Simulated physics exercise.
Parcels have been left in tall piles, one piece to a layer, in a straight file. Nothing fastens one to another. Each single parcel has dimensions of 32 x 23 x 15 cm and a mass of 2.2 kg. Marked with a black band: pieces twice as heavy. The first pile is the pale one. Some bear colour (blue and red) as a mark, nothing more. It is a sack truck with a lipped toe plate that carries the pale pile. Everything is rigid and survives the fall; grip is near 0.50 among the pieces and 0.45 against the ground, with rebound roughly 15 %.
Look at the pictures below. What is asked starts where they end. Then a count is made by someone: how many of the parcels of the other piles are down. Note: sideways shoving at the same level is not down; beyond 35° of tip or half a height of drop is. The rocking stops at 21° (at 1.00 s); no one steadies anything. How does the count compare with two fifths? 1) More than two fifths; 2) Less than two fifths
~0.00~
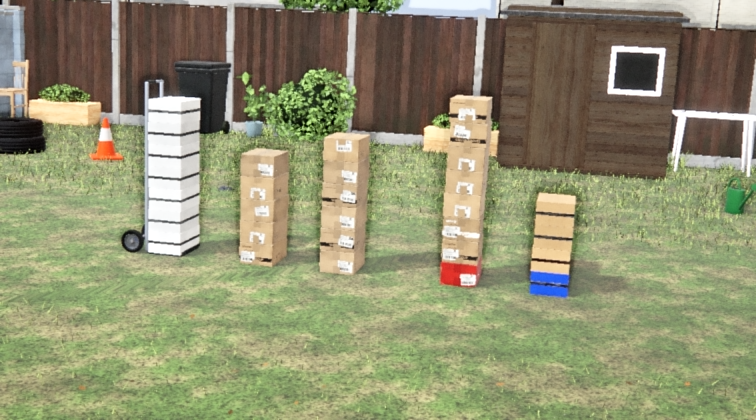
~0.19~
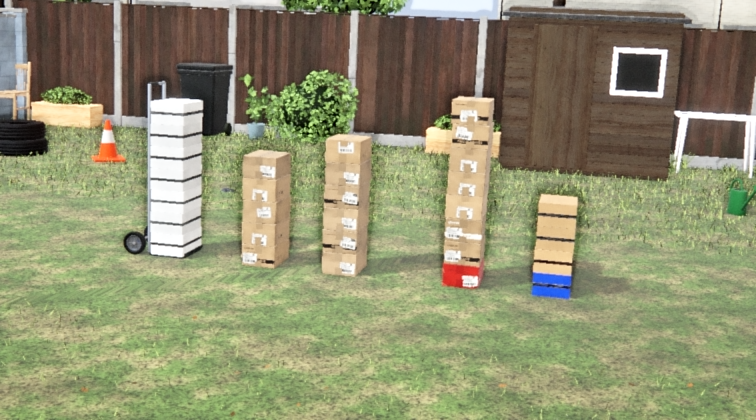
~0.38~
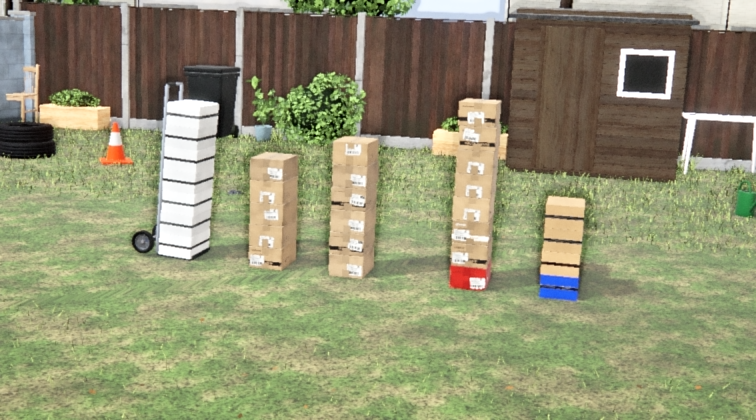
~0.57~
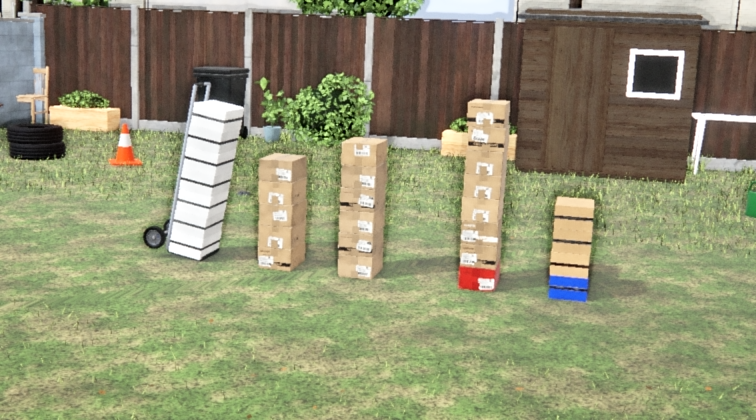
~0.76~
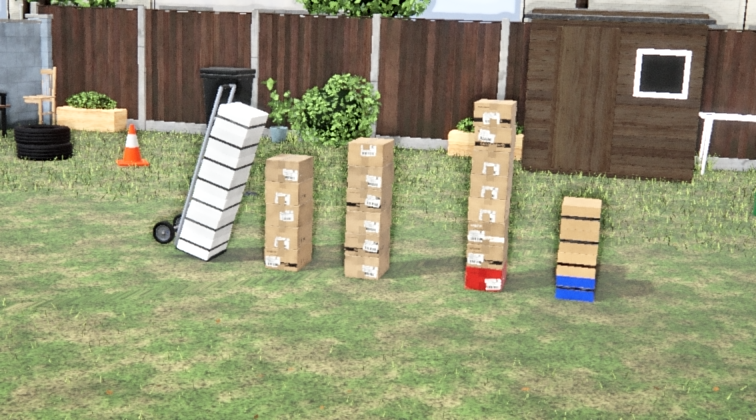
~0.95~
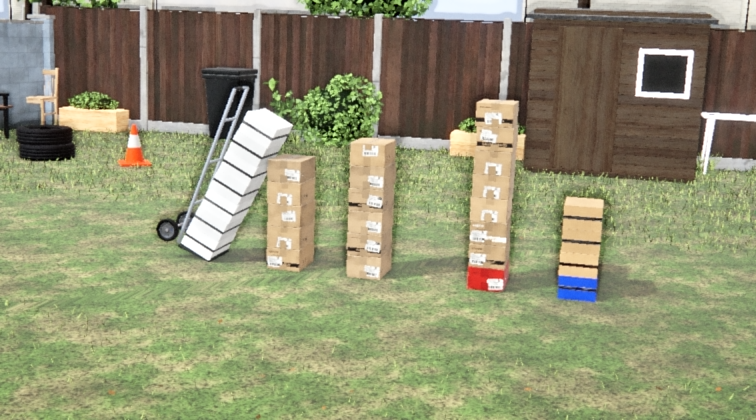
1, more than two fifths.
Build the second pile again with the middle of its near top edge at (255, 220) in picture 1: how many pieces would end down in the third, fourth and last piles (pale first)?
Third 0, fourth 0, last 0.
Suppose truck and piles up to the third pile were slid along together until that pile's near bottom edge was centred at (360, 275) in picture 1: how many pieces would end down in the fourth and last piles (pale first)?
Fourth 3, last 0.
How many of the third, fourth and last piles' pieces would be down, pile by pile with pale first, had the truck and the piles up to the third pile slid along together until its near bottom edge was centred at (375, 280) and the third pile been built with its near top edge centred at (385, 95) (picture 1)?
The tally would be third 7, then fourth 7, then last 4.
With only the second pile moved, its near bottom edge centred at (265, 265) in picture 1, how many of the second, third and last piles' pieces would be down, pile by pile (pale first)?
The second pile ends with 4 down, the third with 6, the last with 0.
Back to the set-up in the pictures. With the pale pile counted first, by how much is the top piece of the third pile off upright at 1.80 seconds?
Lean: Near 30° off upright.
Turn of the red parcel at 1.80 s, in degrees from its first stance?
It sits at about 0 degrees.
After 1.32 s, 7 of the pale pile down; none of the 23 other parcels down, 5 disturbed.
After 1.80 s, 7 of the pale pile down; 5 of the 23 other parcels down.
After 2.62 s, 7 of the pale pile down; 13 of the 23 other parcels down; red parcel 28° from how it stood.
In the end (4.4 s), 7 of the pale pile down; 13 of the 23 other parcels down; red parcel 32° from how it stood; blue parcel unmoved. That is 57 per cent. From the last view, middles, red parcel near (499, 267), blue parcel near (578, 282).
